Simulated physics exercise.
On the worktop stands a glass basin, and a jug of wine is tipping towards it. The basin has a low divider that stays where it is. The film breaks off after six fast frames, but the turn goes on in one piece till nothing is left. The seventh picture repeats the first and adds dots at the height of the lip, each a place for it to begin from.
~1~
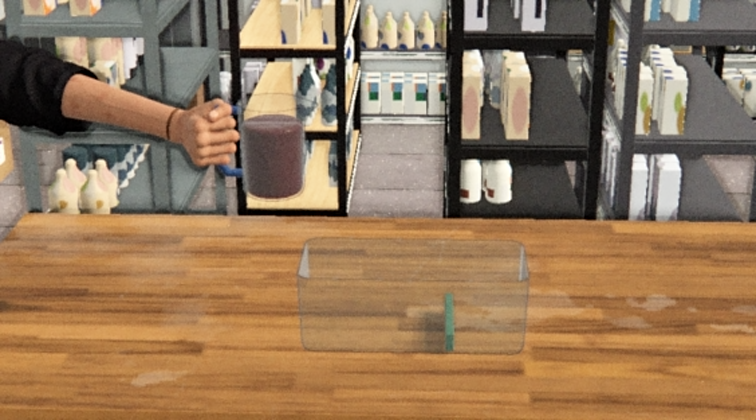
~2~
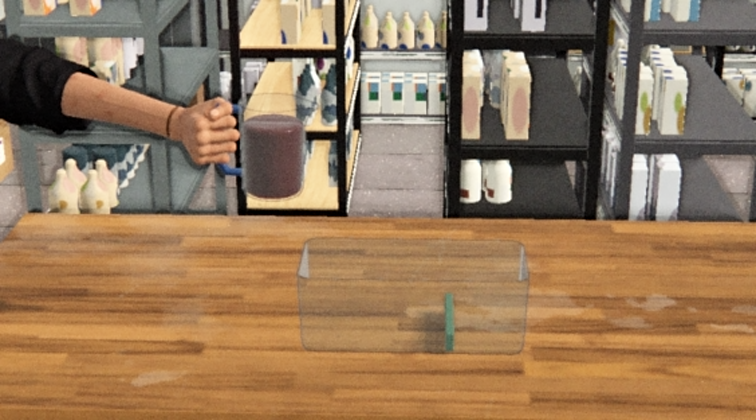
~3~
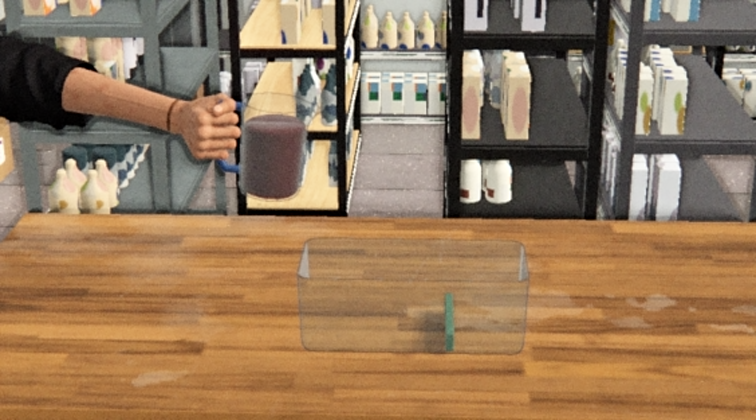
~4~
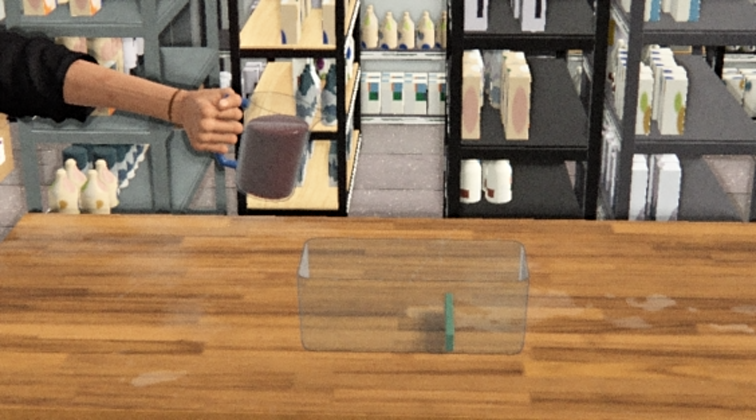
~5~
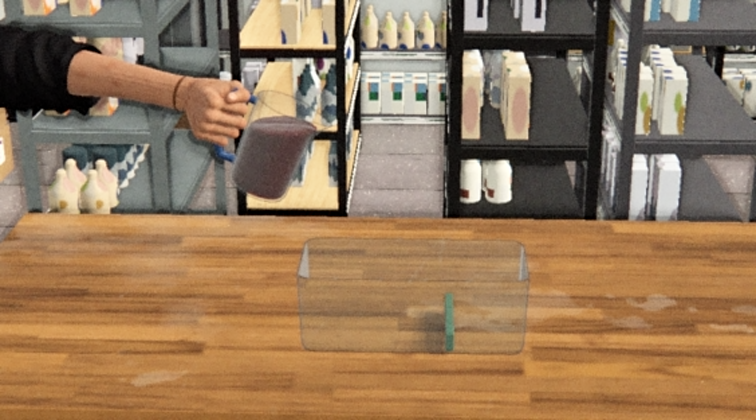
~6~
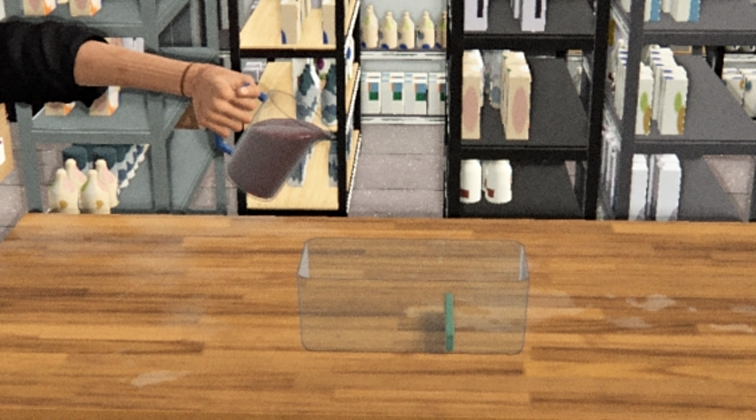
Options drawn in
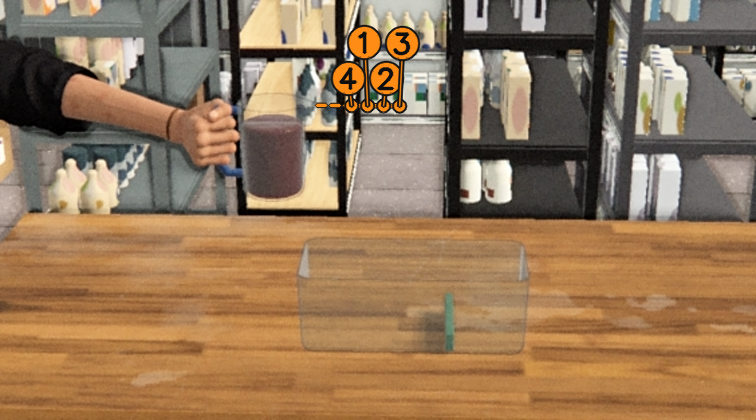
A hand reaching in from the left, its arm in a black sleeve, grips a clear jug of dark purplish-red wine by its blue handle above a wooden worktop. Seen from the front by a still camera, a clear glass basin with a small green upright piece inside stands before shelves of bottles and cartons. The jug stays upright at first, then steadily tilts rightward, the wine shifting towards its lip.
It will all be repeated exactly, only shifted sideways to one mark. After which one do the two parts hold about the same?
2 is best.
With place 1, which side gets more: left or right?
More ends on the left.
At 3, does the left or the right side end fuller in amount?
More ends on the right.
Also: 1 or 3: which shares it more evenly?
Place 3.
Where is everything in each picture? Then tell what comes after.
The first frame shows upright, lip at (317, 105); basin from (301, 348) to (524, 352); top of the wall at (449, 313); nothing has left yet.
The second frame shows upright, lip at (318, 106); nothing has left yet.
The third frame shows tipped about 6°, lip at (322, 110); nothing has left yet.
The fourth frame shows tipped about 13°, lip at (326, 116); nothing has left yet.
The fifth frame shows tipped about 23°, lip at (331, 125); nothing has left yet.
The sixth frame shows tipped about 34°, lip at (335, 136); nothing has left yet.
In orange, 1 at (367, 105); 2 at (383, 105); 3 at (399, 106); 4 at (351, 105).
Choosing 1, about 85 % ends left of the wall and 10 % right of it; 5 % is lost outside.
Choosing 2, about 53 % ends left of the wall and 45 % right of it; 3 % is lost outside.
Choosing 3, about 25 % ends left of the wall and 72 % right of it; 3 % is lost outside.
Choosing 4, about 82 % ends left of the wall and 13 % right of it; 5 % is lost outside.
